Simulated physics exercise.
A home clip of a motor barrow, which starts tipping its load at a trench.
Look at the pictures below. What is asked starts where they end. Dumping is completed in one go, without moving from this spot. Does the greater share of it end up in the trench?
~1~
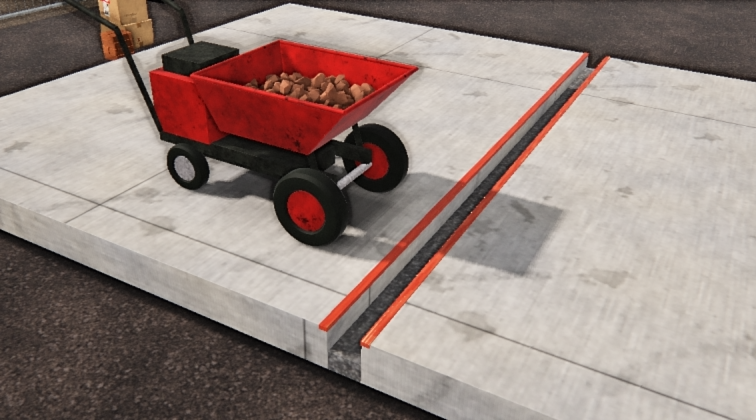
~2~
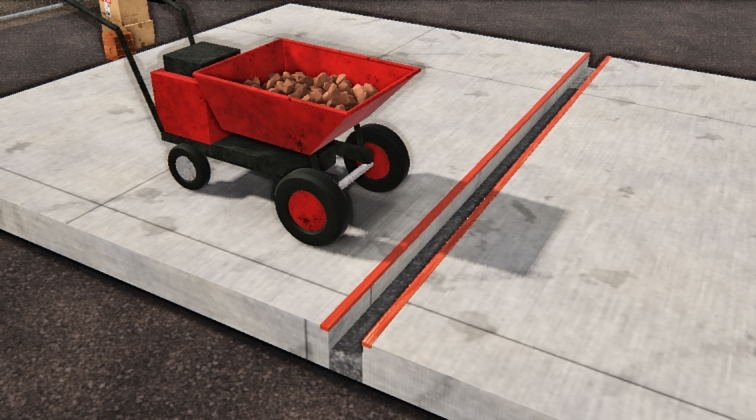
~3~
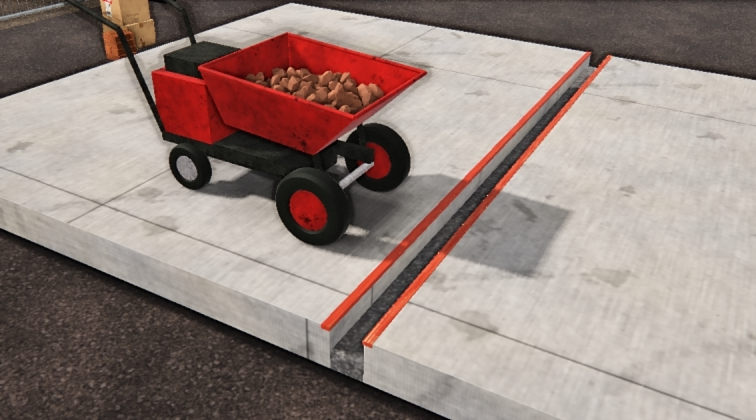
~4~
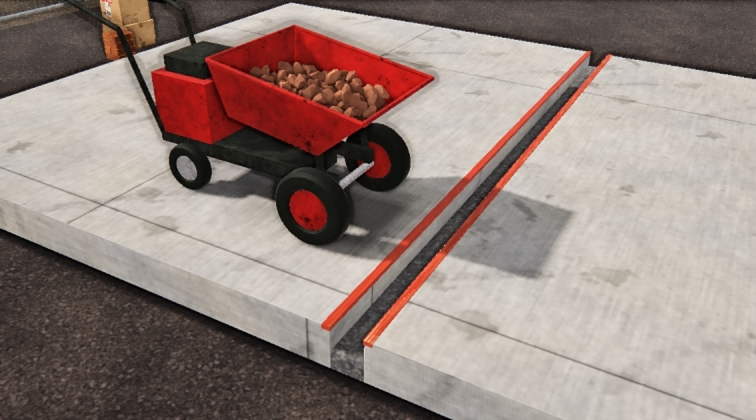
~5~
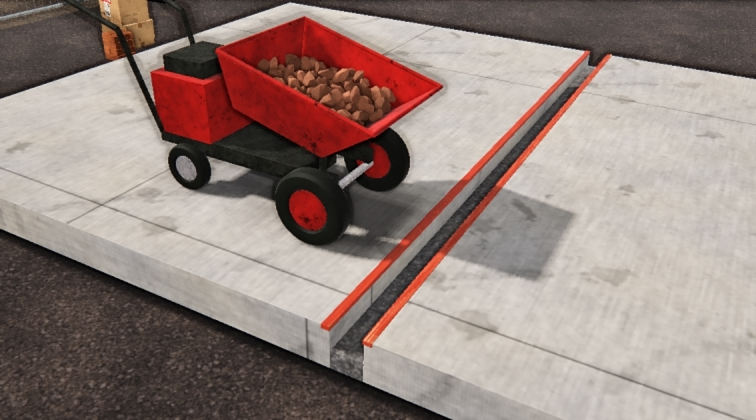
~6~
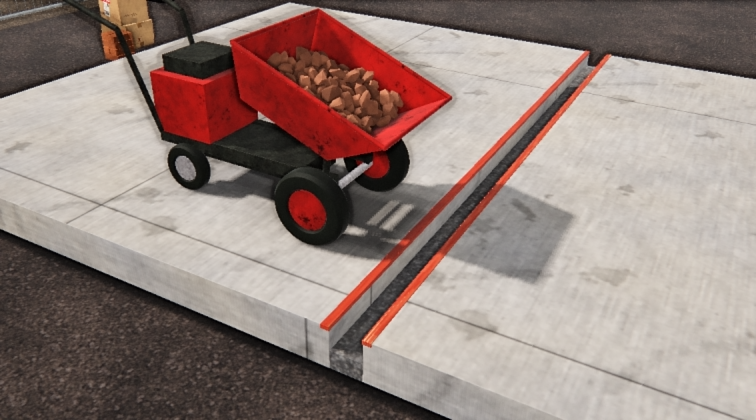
No.
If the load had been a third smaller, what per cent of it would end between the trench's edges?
That works out at around 0 percent.
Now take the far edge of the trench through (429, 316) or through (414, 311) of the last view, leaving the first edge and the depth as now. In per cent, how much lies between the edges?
60 % then 30 %, roughly.
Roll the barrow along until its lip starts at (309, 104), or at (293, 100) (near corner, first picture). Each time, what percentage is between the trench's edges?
The first stop gives 50 per cent; the second gives 50 per cent.
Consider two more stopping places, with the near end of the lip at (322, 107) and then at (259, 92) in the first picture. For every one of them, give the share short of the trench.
Position 1: Near 0 %; position 2: Near 40 %.
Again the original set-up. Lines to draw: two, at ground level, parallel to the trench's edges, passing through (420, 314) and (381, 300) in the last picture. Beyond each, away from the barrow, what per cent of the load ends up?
Estimate: 60 % and 80 %, respectively.
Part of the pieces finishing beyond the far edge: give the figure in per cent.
Roughly 80 in a hundred.
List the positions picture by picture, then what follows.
In the first picture, lip of the skip near (344, 113), level; top of the load near (298, 89), lumps of rubble; first edge of the trench near (356, 292); far edge near (396, 306), the trench under half as wide as the skip, and about as deep as wide.
In the second picture, lip of the skip near (348, 114), tipped barely; top of the load near (300, 88).
In the third picture, lip of the skip near (354, 118), tipped barely; top of the load near (311, 89).
In the fourth picture, lip of the skip near (363, 125), tipped a little; top of the load near (294, 82).
In the fifth picture, lip of the skip near (373, 135), tipped clearly; top of the load near (287, 82).
In the sixth picture, lip of the skip near (384, 148), tipped clearly; top of the load near (297, 78); first edge of the trench near (358, 291); far edge near (398, 305).
Shortly afterwards, skip tipped steeply; the whole lot in the skip.
Next, skip tipped right over; near two thirds in the skip; near a third beyond it; only a few falling.
Some moments later, skip tipped right over; near a quarter in the skip; the bulk beyond it.
In the end, skip tipped right over; near a quarter in the skip; none at all in or heaped over the trench; the bulk beyond it.
